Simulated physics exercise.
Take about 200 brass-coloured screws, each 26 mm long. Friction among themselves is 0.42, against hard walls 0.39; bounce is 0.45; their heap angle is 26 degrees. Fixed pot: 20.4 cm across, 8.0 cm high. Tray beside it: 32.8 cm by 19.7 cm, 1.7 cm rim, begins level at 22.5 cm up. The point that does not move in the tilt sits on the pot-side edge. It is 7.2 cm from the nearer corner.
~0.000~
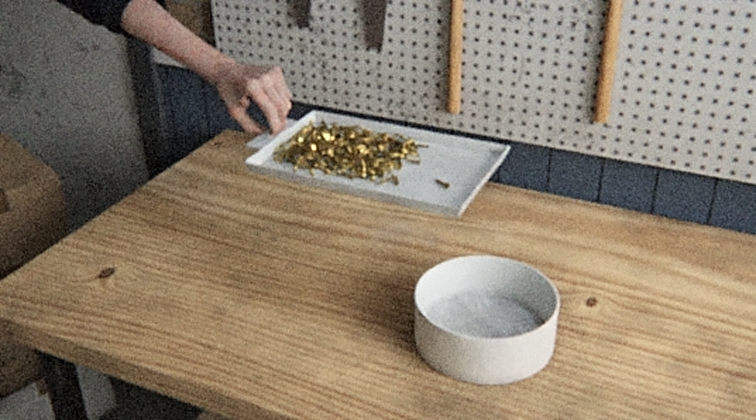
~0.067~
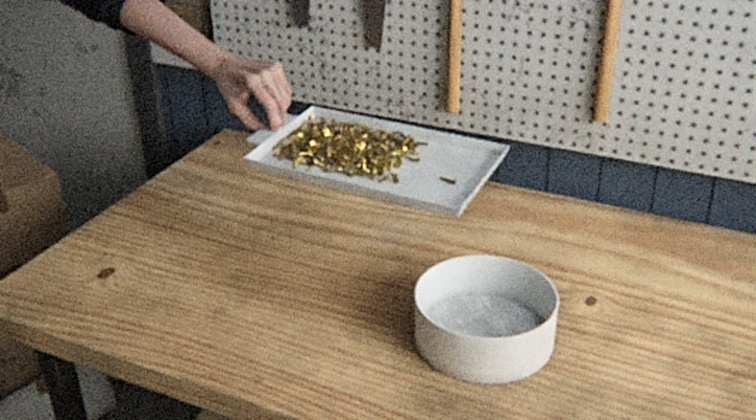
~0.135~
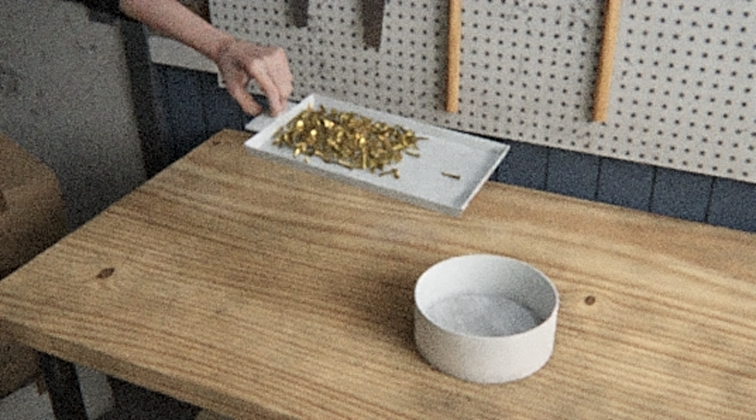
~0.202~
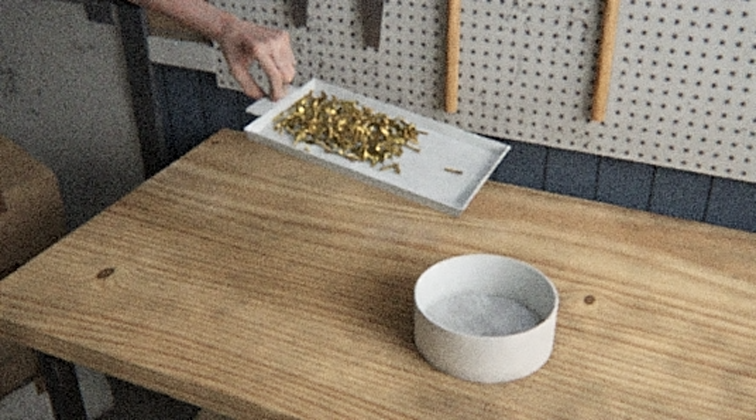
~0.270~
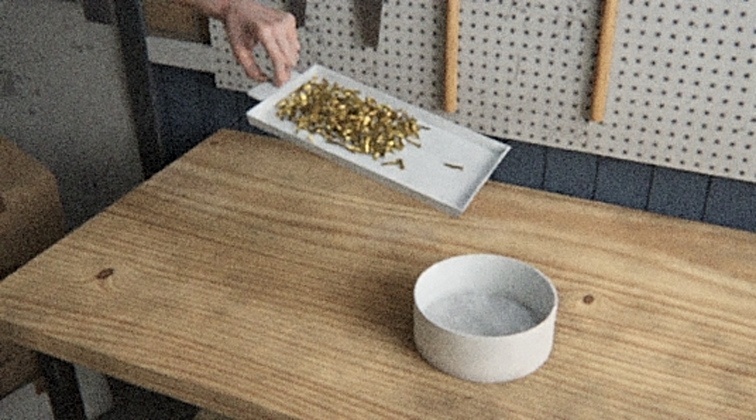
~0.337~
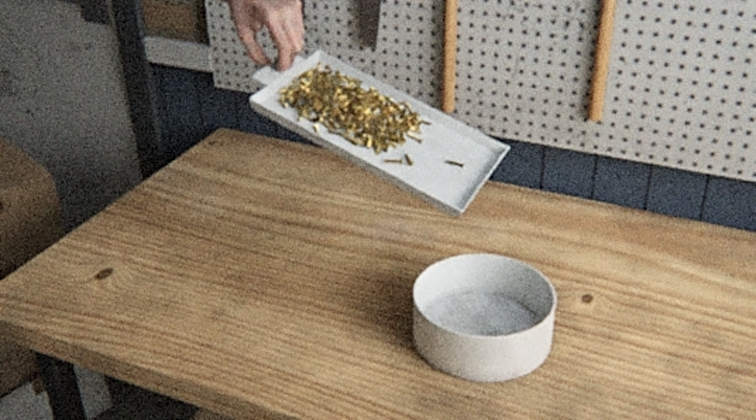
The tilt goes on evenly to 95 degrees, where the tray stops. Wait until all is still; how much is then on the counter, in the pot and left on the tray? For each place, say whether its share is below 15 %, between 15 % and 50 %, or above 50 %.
Counter: Will likely hold a medium amount; pot: Will likely hold the majority; left on the tray: Will likely hold a small amount.
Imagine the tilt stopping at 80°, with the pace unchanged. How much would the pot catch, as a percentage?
Estimated share: About 65 %.
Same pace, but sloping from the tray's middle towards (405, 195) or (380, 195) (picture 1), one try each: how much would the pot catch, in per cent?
Approximately 90 percent, then 45 percent.
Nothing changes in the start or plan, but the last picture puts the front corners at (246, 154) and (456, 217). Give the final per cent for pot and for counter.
Pot 40, counter 60.
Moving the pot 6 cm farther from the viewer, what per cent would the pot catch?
75 per cent.
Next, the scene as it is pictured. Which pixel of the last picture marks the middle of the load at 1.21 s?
Around (522, 316).
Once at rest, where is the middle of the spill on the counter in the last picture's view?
The spill's middle ends up near (568, 305).
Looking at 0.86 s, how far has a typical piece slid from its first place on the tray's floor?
I'd say close to 22 centimetres.
After 0.86 s, tilt 55 degrees; the tray holds 80 %, the pot 0 %.
After 1.21 s, tilt 79 degrees; the tray holds 15 %, the pot 45 %.
After 1.66 s, tilt 95 degrees; the tray holds 0 %, the pot 60 %.
At rest (2.5 s), counter 40 %, pot 60 %, tray 0 %.
